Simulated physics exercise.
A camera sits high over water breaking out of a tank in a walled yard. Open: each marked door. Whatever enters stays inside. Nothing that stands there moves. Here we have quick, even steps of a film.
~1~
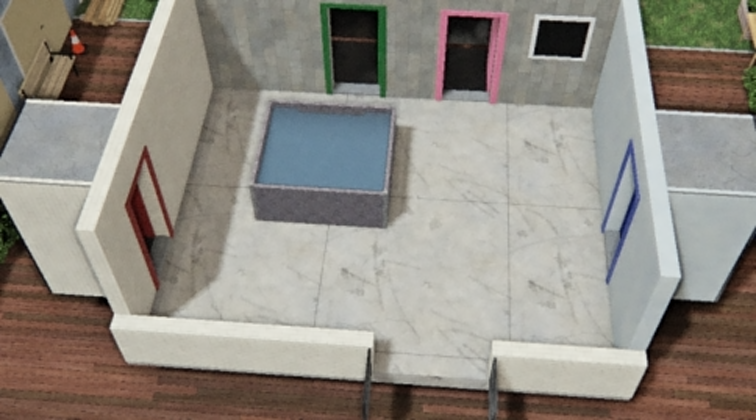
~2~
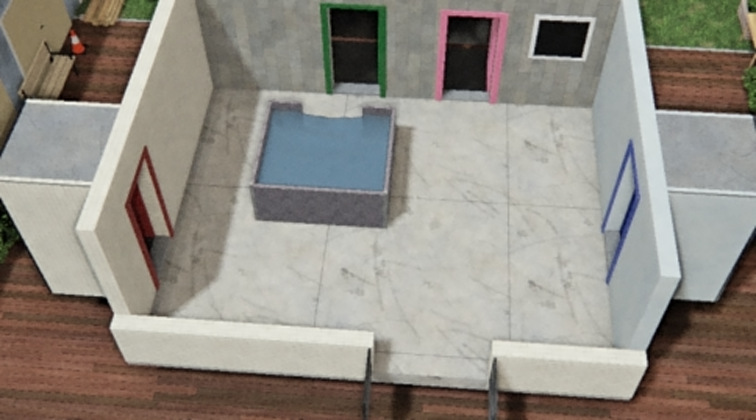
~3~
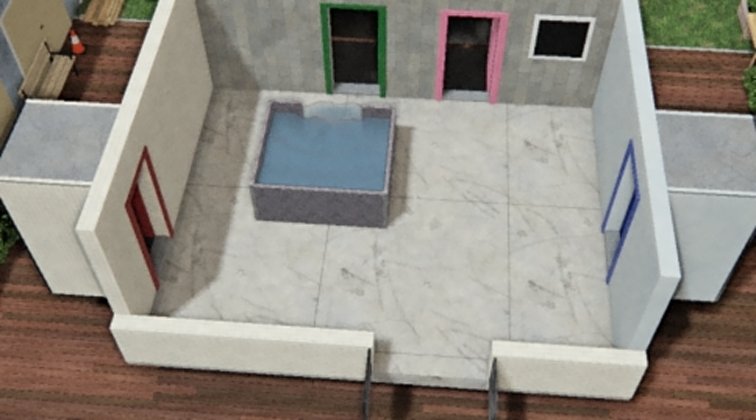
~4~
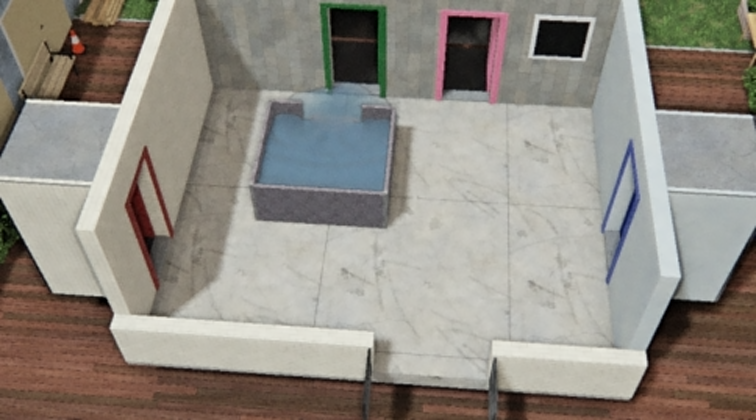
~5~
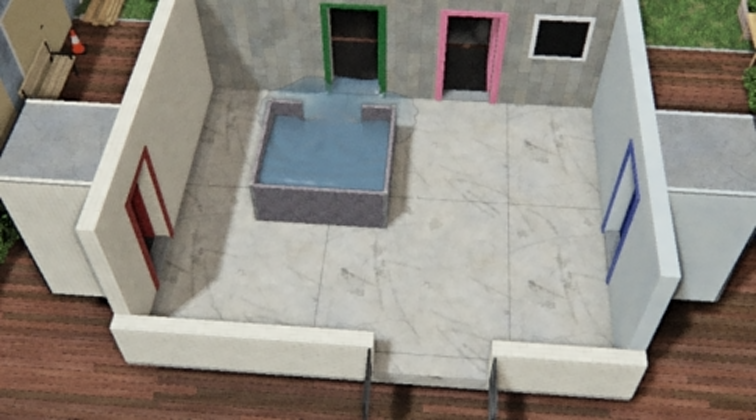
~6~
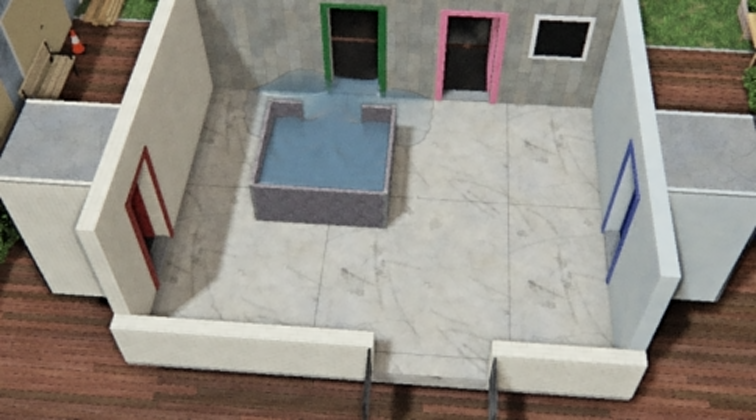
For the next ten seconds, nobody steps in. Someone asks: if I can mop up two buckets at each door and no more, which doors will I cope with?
The pink door: You will cope; the green door: Too much for you; the red door: You will cope; the blue door: You will cope.
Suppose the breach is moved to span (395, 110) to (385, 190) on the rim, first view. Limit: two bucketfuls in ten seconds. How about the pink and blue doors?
Pink door: Exceeds the limit; blue door: Exceeds the limit.
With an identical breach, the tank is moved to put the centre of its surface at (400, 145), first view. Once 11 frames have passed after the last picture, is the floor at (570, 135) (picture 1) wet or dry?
Answer: Wet.
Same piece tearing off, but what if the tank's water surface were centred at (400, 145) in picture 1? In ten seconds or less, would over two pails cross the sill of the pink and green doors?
Pink door tops the mark, green door tops the mark.
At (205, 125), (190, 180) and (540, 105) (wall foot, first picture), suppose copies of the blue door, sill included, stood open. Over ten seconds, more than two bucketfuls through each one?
Result, in listed order - beats the mark, misses the mark, misses the mark.
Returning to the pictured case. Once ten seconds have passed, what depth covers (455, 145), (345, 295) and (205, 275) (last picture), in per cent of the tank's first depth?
The three come to near 2, 4 and 8 per cent respectively.
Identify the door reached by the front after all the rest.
Result: The blue one.
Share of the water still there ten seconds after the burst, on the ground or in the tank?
Estimate: Close to 62 %.
A moment on, water covers 15 % of the floor; the pink door wet at the sill, nothing in, the green door far over two buckets in, the red door not reached, the blue door not reached.
Next, water covers 30 % of the floor; the pink door under two buckets in, the green door far over two buckets in, the red door not reached, the blue door not reached.
Then, water covers 50 % of the floor; the pink door under two buckets in, the green door far over two buckets in, the red door wet at the sill, nothing in, the blue door wet at the sill, nothing in.
Later, water covers 75 % of the floor; the pink door under two buckets in, the green door far over two buckets in, the red door wet at the sill, nothing in, the blue door wet at the sill, nothing in.
In the end, water covers 95 % of the floor; the pink door under two buckets in, the green door far over two buckets in, the red door under two buckets in, the blue door wet at the sill, nothing in.
